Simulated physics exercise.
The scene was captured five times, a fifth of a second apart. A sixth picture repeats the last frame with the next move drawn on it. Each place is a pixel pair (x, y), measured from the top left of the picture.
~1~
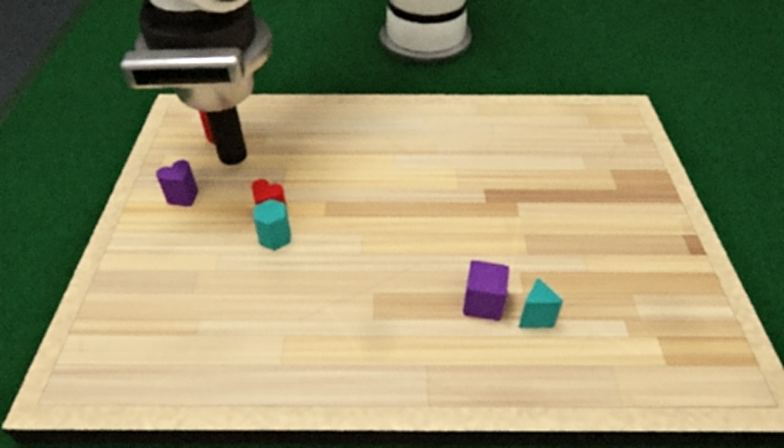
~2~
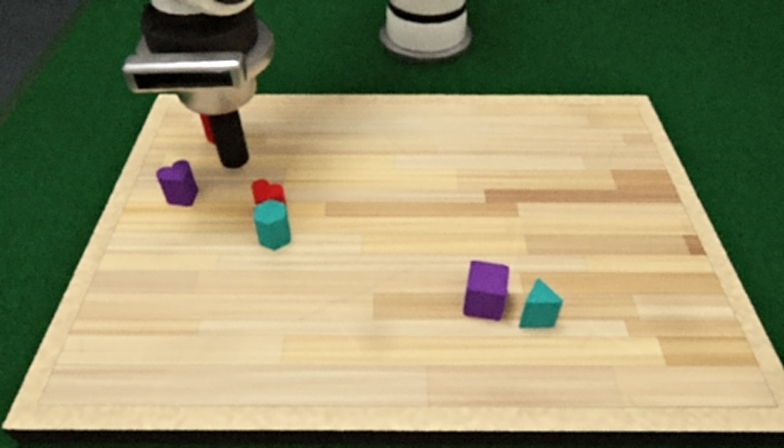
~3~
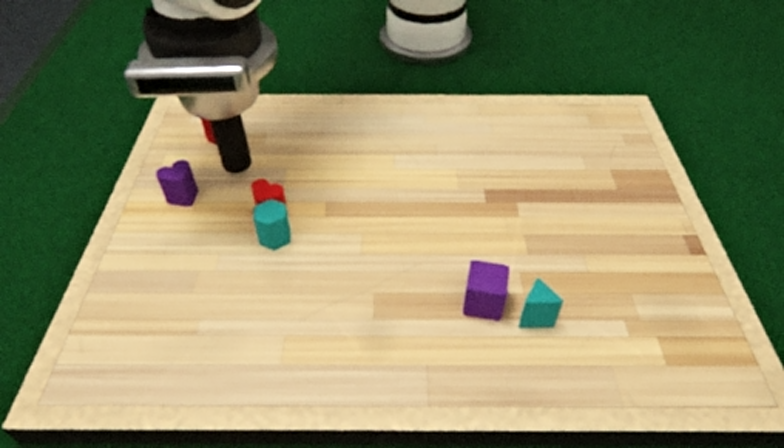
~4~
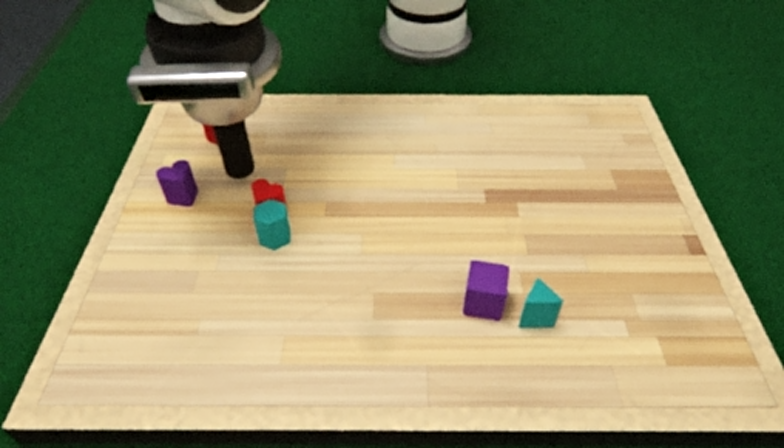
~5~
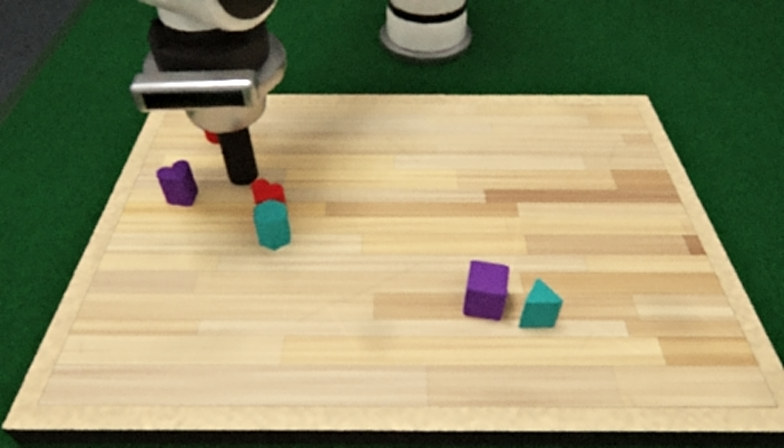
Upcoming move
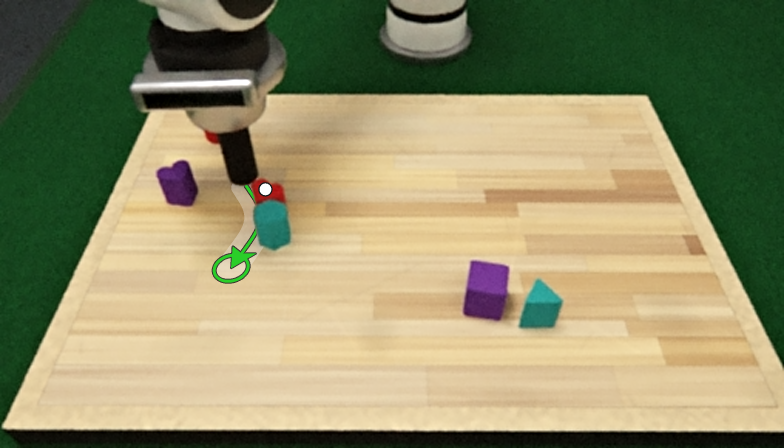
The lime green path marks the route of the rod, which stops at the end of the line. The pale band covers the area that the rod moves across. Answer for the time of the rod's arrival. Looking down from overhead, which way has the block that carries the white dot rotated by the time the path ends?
From above, the block that carries the white dot will be seen to turn anti-clockwise.
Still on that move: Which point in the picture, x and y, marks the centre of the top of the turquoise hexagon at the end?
It comes to (286, 235).
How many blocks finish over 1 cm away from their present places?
A pair of blocks is moved.
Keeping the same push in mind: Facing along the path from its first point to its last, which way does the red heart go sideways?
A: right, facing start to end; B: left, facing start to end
Answer: B.
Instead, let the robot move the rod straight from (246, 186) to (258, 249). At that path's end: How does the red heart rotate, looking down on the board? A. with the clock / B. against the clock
That would be B.
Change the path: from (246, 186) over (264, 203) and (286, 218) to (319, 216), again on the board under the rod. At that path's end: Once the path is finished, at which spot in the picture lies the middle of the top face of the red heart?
The middle of its upper face should be somewhere near (295, 216).
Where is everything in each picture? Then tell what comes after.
The first picture shows rod's lower end (233, 157); purple heart (174, 170); red heart (265, 189); turquoise hexagon (270, 211).
The second picture shows rod (235, 161); blocks still.
The third picture shows rod (238, 165); blocks still.
The fourth picture shows rod (241, 171); blocks still.
The fifth picture shows rod (244, 177); purple heart (174, 170); red heart (265, 189); turquoise hexagon (270, 211).
Drawn move, from (246, 186) through (259, 209) and (252, 238) to (231, 268); the dot is on the red heart.
What follows on the original path. One third of the way, rod (258, 202); red heart (275, 200), turned 15° anticlockwise; turquoise hexagon (276, 223), turned 15° clockwise.
Two thirds of the way, rod (250, 230); red heart (280, 213), turned 65° anticlockwise; turquoise hexagon (286, 235), turned 30° clockwise.
At the end, rod (229, 259); purple heart still; red heart (280, 213), turned 65° anticlockwise; turquoise hexagon (286, 235), turned 30° clockwise.
